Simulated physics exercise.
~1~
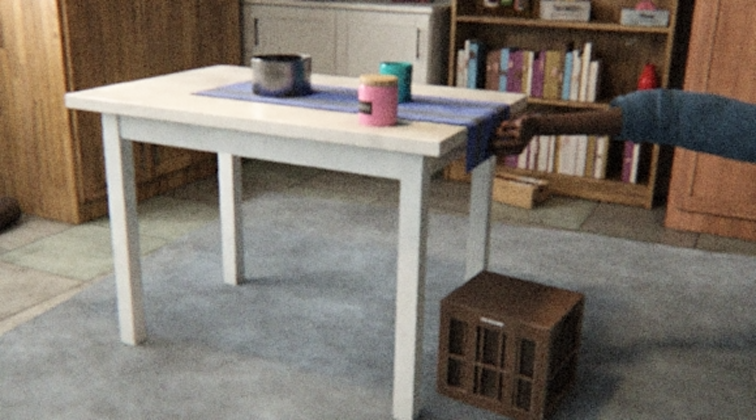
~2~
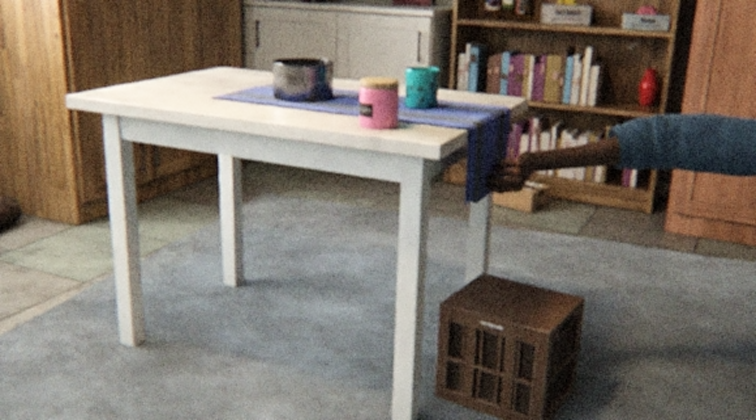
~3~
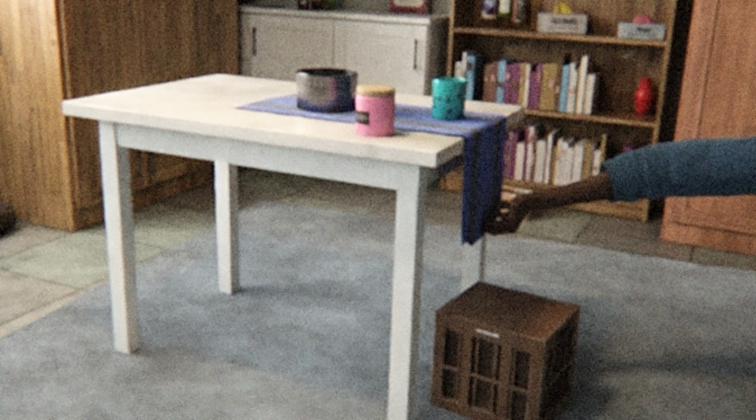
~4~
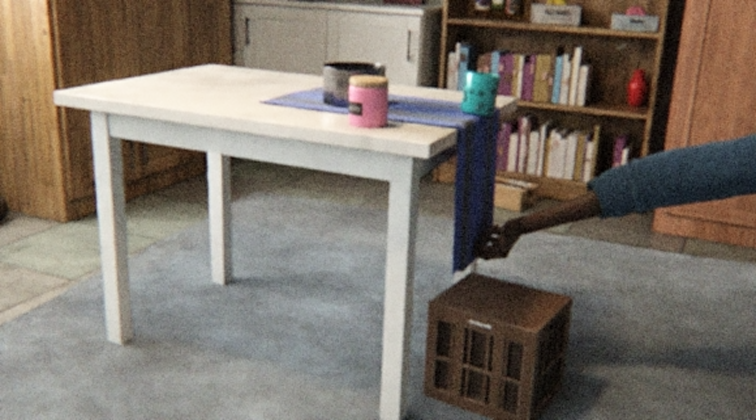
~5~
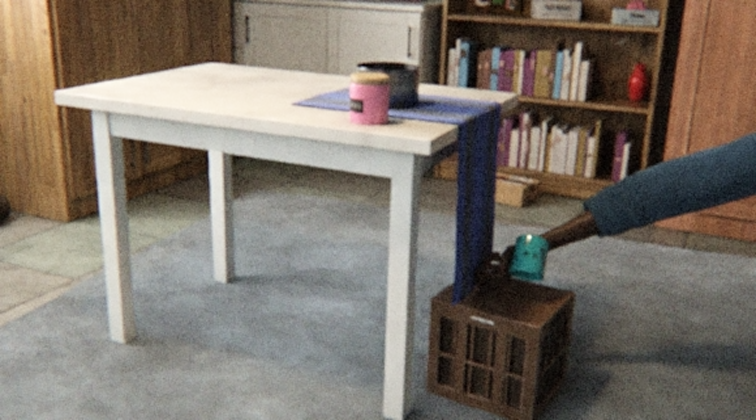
In a room with a bookcase, a hand slowly pulled a blue cloth down over the right end of a white table, drawing a dark pot and turquoise mug along, until the mug went over the edge, while the pink jar stayed on top.
